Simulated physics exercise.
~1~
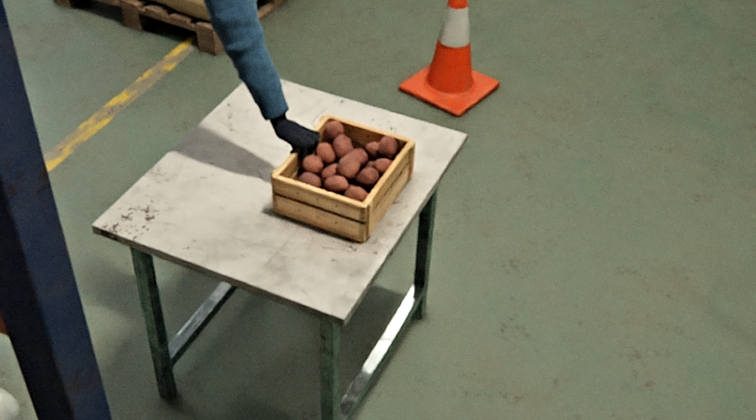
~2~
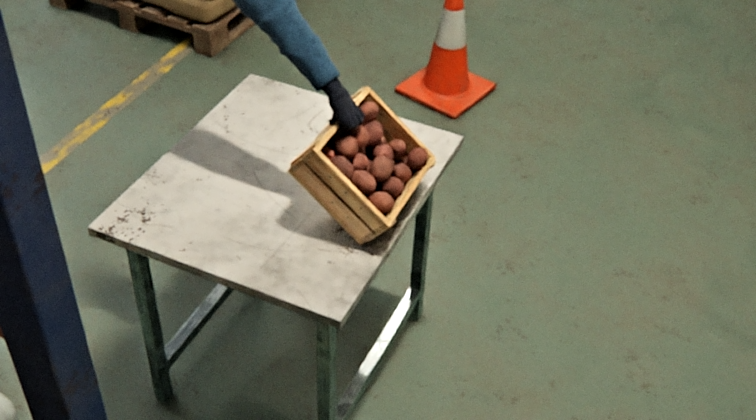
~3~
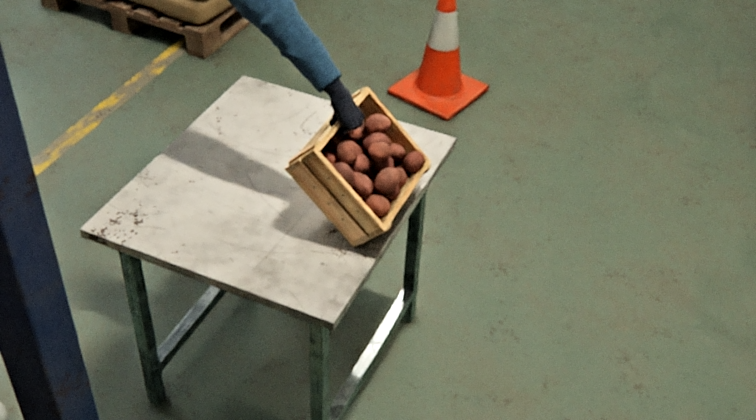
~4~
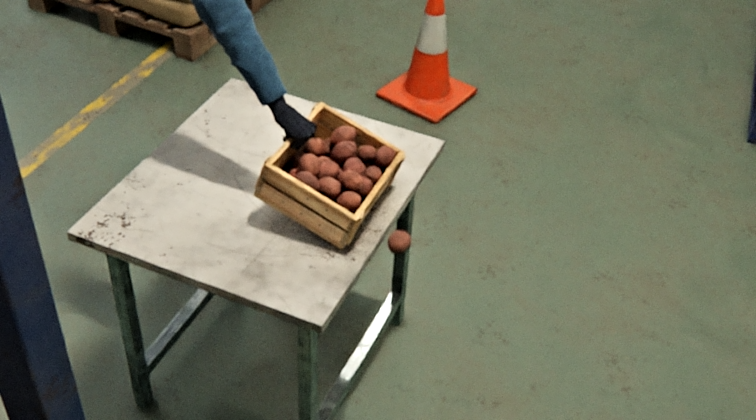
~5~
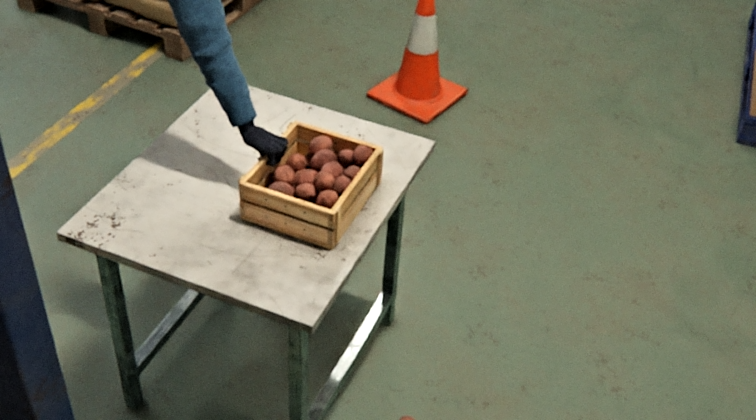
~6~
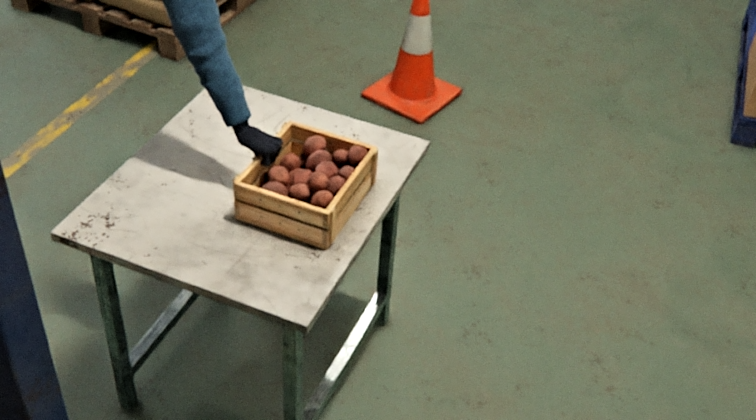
Wooden crate of red potatoes being tipped rightward on a table by a gloved hand, dropping one potato, then settling flat again.
